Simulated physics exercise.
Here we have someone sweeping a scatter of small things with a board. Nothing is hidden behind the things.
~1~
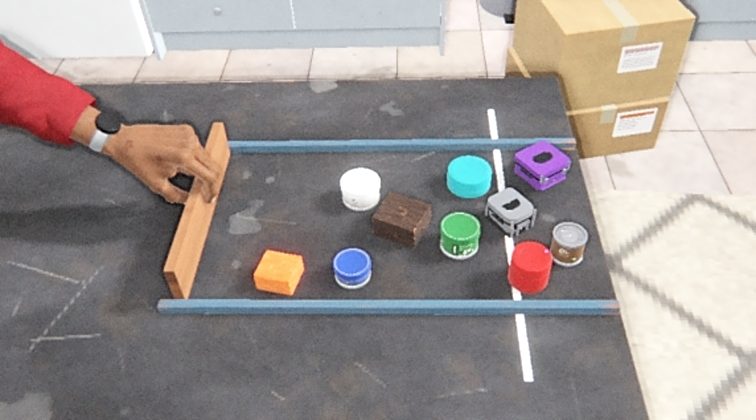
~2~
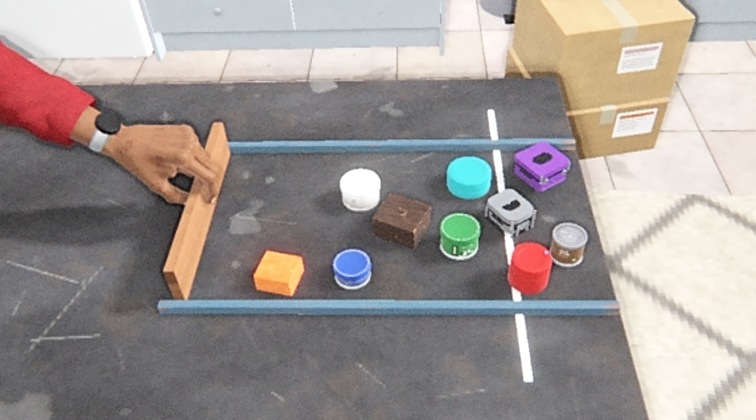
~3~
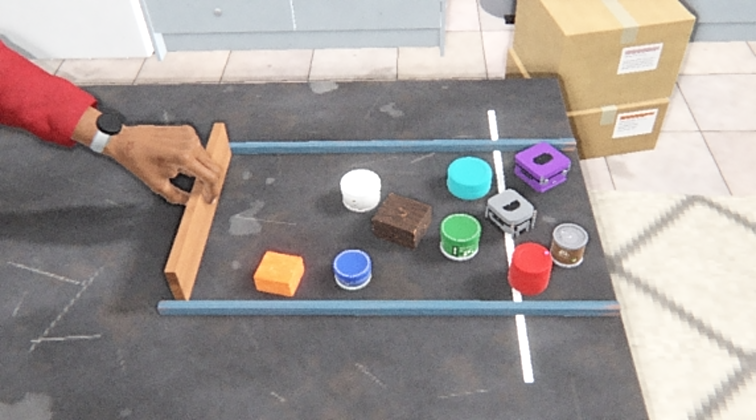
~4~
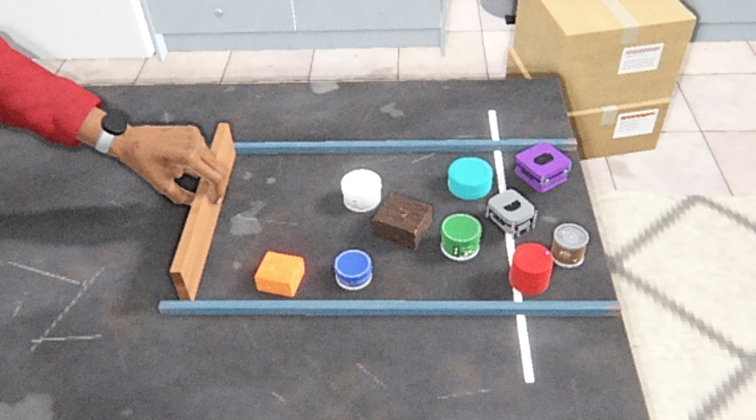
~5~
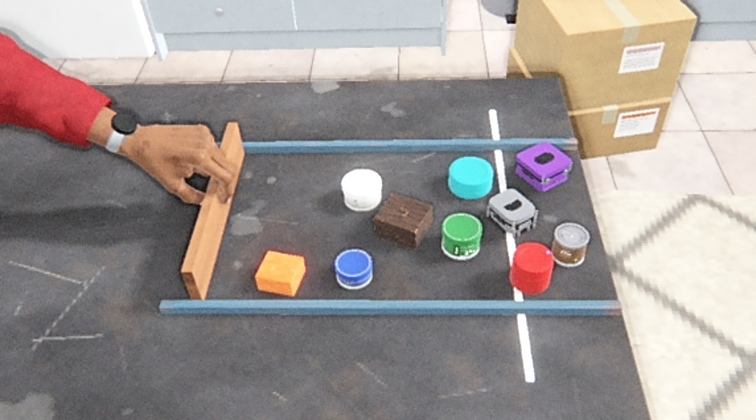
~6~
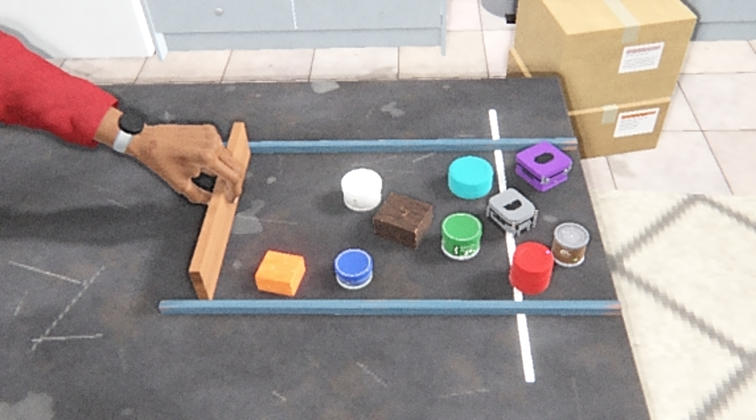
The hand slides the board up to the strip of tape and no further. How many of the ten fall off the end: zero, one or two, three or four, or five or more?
As it turns out, the number that fall off is zero.
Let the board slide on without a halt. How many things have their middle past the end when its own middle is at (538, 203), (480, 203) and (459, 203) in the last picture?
It would be 3, 0 and 0.
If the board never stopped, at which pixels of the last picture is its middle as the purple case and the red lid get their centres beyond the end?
About (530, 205), and (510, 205) for the other.
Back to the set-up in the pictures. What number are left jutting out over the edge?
3 of them.
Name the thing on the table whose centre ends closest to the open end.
The red lid.
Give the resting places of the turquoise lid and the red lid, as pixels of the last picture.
The turquoise lid at (532, 161), the red lid at (615, 279).
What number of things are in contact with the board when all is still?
The number is 3.
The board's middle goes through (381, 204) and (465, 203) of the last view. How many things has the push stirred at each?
First 4, then 9.
Soon after, none off yet; brown tin at rest near (569, 245); purple case at rest near (542, 167); red lid at rest near (531, 269).
Then, none off yet; brown tin at rest near (569, 245); purple case moved a little near (555, 165); red lid moved about its own width near (569, 272).
At rest, the number that fall off is zero.
